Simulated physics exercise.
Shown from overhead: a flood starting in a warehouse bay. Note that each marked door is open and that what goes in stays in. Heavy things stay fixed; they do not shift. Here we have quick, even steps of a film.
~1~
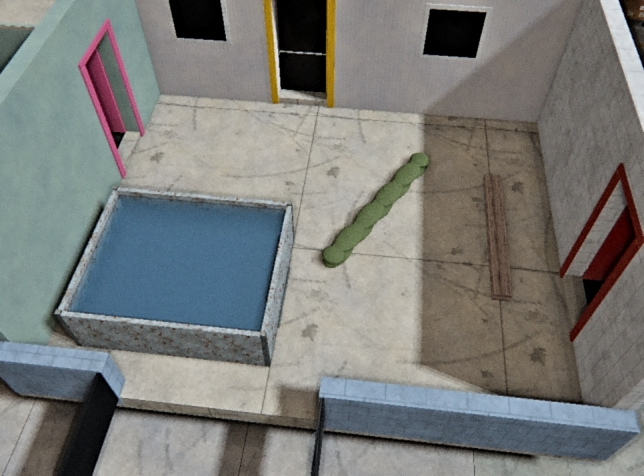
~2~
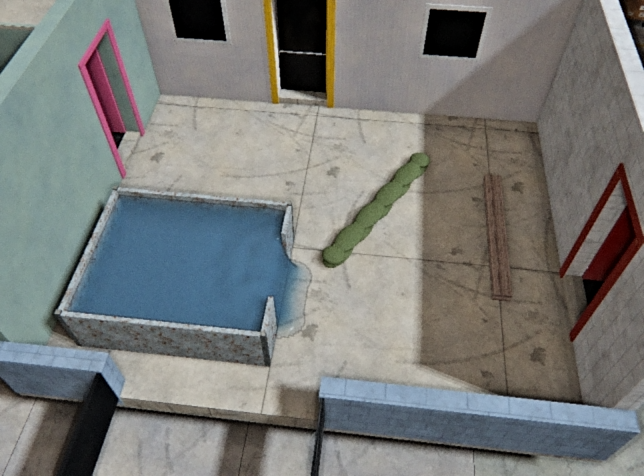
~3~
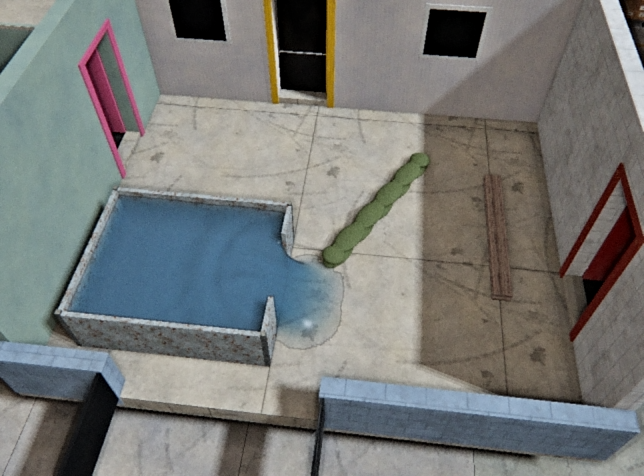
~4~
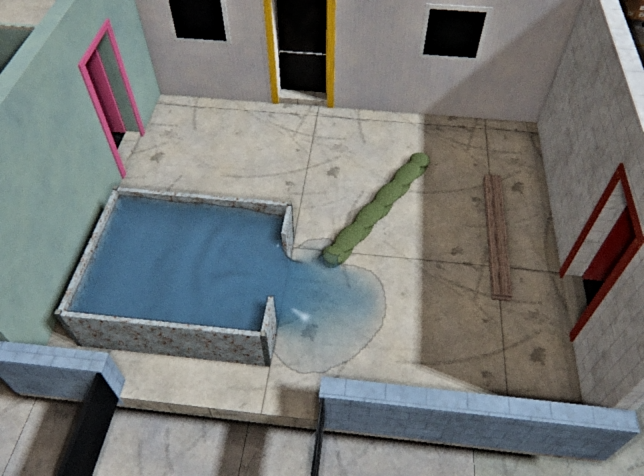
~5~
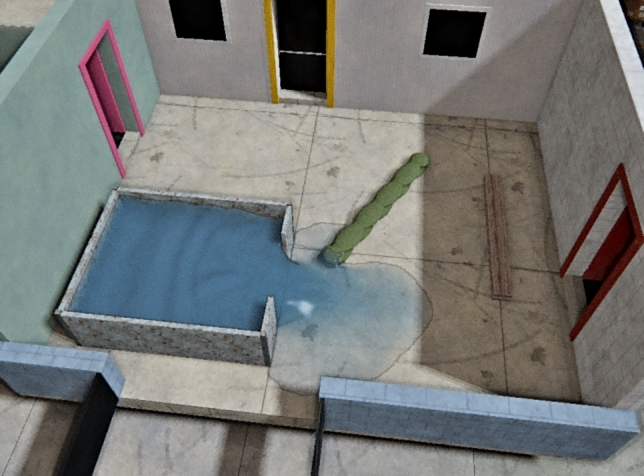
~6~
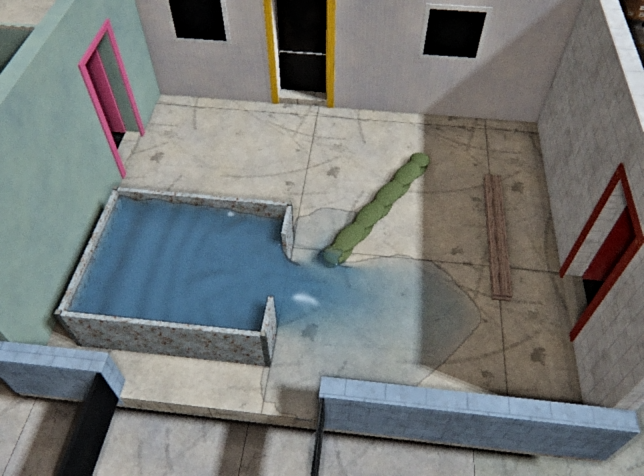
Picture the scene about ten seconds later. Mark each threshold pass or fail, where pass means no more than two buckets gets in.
Pink door - pass; red door - fail; yellow door - pass.
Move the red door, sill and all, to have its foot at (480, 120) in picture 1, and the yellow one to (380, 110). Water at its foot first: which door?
First comes the one in red.
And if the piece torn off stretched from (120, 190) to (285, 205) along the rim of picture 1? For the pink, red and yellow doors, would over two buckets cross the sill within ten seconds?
Well, the pink door gets past it, then the red door stays beneath it, and the yellow door gets past it.
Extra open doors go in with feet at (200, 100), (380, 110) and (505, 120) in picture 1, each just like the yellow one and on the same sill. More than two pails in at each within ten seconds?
Door by door: Stays short, stays short, gets past.
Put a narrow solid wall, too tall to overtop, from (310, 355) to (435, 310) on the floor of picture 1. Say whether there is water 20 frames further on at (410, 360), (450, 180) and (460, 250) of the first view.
First spared, then soaked, then soaked.
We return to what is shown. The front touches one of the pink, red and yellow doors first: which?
Result: The door marked red.
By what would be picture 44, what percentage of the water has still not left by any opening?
It comes to roughly 92 per cent.
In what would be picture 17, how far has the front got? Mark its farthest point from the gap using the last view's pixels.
Close to (545, 189).
A moment on, water covers 35 % of the floor; the pink door not reached, the red door under two buckets in, the yellow door not reached.
Next, water covers 45 % of the floor; the pink door not reached, the red door over two buckets in, the yellow door not reached.
Then, water covers 55 % of the floor; the pink door not reached, the red door far over two buckets in, the yellow door not reached.
Later, water covers 65 % of the floor; the pink door not reached, the red door far over two buckets in, the yellow door wet at the sill, nothing in.
In the end, water covers 95 % of the floor; the pink door wet at the sill, nothing in, the red door far over two buckets in, the yellow door wet at the sill, nothing in.
